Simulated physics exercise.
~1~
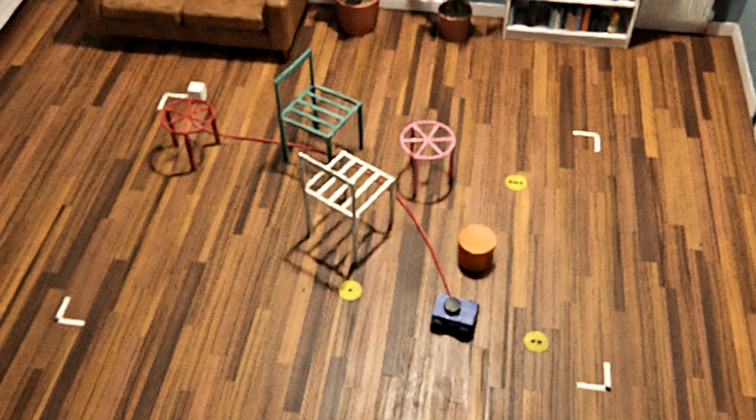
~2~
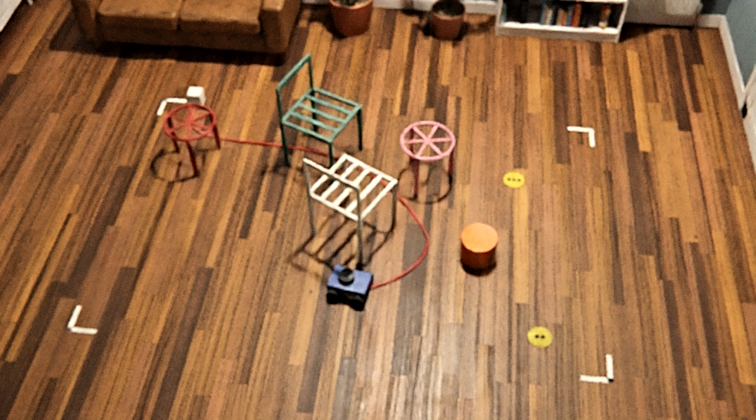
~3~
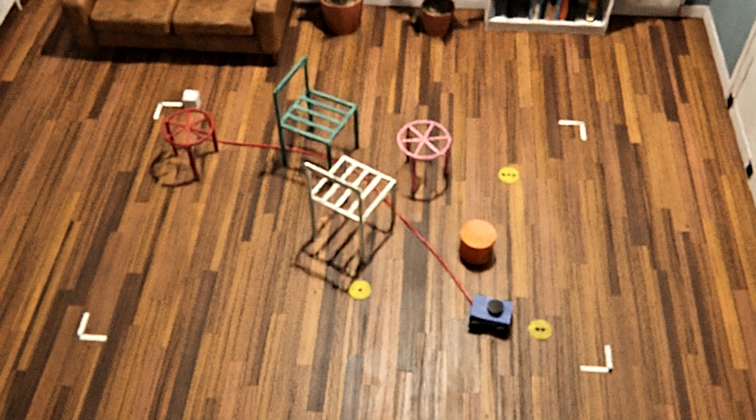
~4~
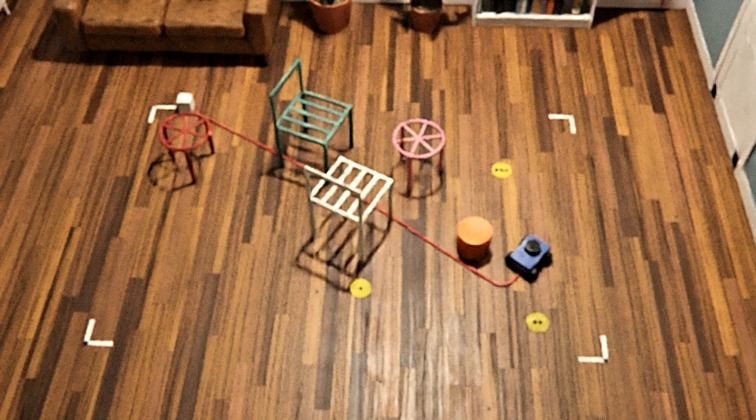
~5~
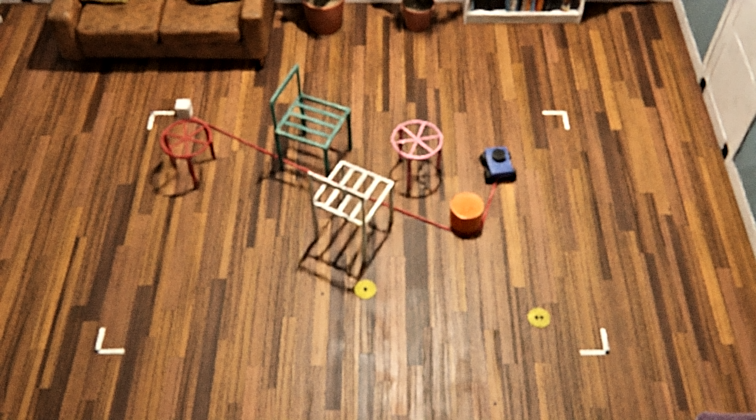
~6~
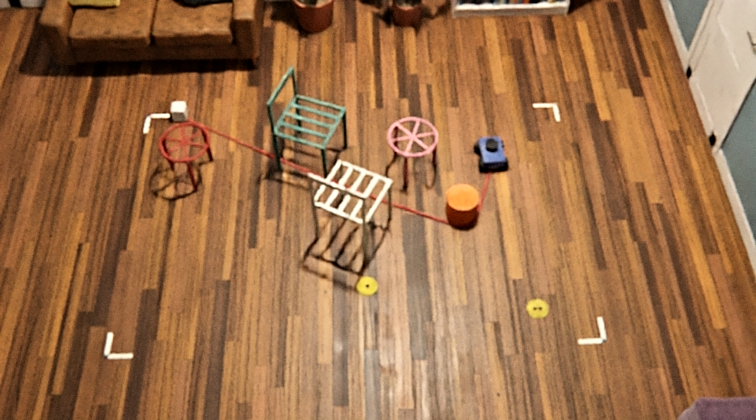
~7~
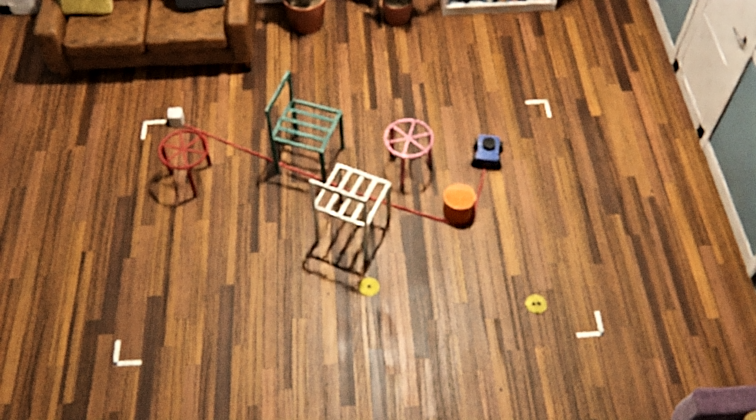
In the video, a small blue cart trailing a red lead among stools, chairs and an orange bucket on a wooden floor moves left, then right, then up past the bucket, and the tightening lead drags the bucket slightly before the cart stops near the pink stool, the white chair still in place.
